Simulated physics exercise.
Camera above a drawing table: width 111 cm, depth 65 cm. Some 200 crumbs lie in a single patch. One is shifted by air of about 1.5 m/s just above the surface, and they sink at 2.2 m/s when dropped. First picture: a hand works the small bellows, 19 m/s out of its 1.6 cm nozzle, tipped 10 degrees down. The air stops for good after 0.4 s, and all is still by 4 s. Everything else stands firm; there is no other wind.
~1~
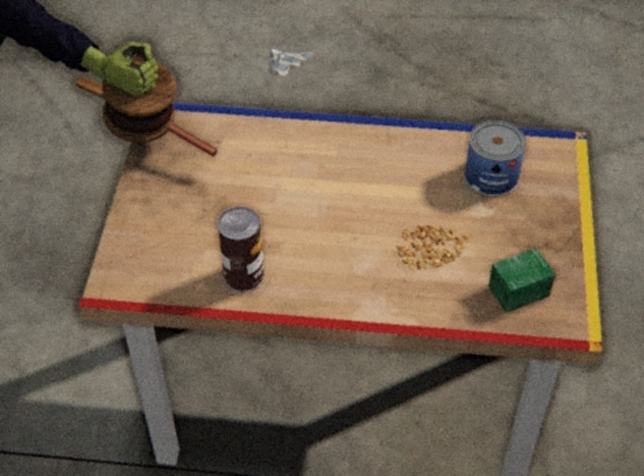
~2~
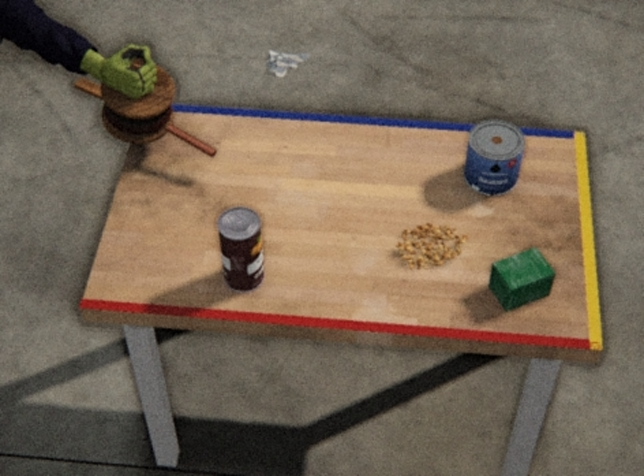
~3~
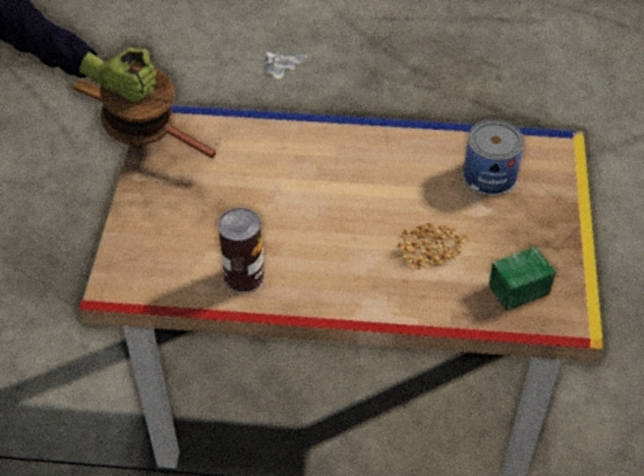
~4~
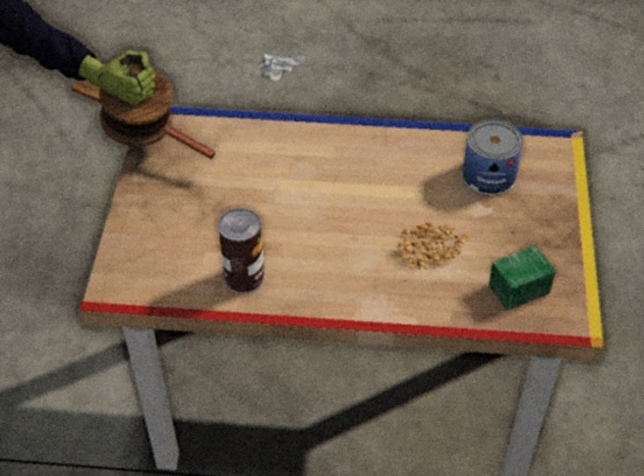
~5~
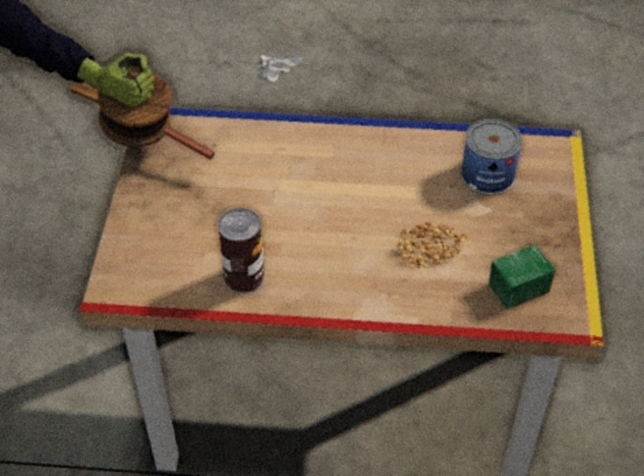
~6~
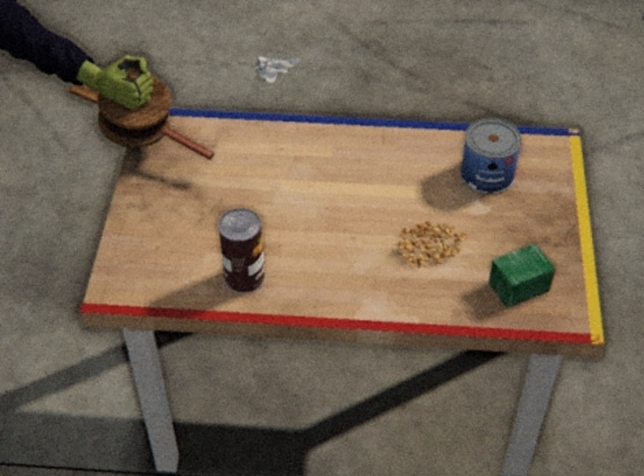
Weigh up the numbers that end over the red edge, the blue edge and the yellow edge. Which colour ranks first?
Yellow.
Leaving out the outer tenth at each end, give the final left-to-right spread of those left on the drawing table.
Around 20 centimetres from left to right.
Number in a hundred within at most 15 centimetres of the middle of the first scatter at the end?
My estimate is close to 0 percent.
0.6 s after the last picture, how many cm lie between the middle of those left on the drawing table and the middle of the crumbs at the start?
About 20 cm.
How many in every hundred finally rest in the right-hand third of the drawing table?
About 30 percent.
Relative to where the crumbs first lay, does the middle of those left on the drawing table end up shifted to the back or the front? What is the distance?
It ends ahead of its start, some 10 cm.
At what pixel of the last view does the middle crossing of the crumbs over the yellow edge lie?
(595, 272).
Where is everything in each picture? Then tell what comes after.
The middle of the crumbs is near (427, 250), none has stirred yet and the mouth of the small bellows is at (215, 153), in the first frame.
The middle of the crumbs is near (427, 248), none has stirred yet, the blue edge is centred on (360, 118), the red edge is centred on (337, 329) and the yellow edge is centred on (593, 232), in the second frame.
The middle of the crumbs is near (427, 248), none has stirred yet, the top of a block is at (524, 267) and the top of a tin is at (496, 139), in the third frame.
The middle of the crumbs is near (427, 248) and none has stirred yet, in the fourth frame.
The middle of the crumbs is near (427, 248) and none has stirred yet, in the fifth frame.
The middle of the crumbs is near (427, 247) and none has stirred yet, in the sixth frame.
Then, 0.6 s after the last picture the count stands so, 0 % are over the blue edge, 16 % over the red edge and 42 % over the yellow edge; the middle of those left on the top is near (499, 278).
Then, 1.0 s after the last picture the count stands so, 0 % are over the blue edge, 17 % over the red edge and 50 % over the yellow edge; the middle of those left on the top is near (498, 279).
Then, 2.0 s after the last picture the count stands so, 0 % are over the blue edge, 17 % over the red edge and 50 % over the yellow edge; the middle of those left on the top is near (498, 279).
Then, 3.8 s after the last picture, at the end, 0 % are over the blue edge, 17 % over the red edge and 50 % over the yellow edge; the middle of those left on the top is near (498, 279).
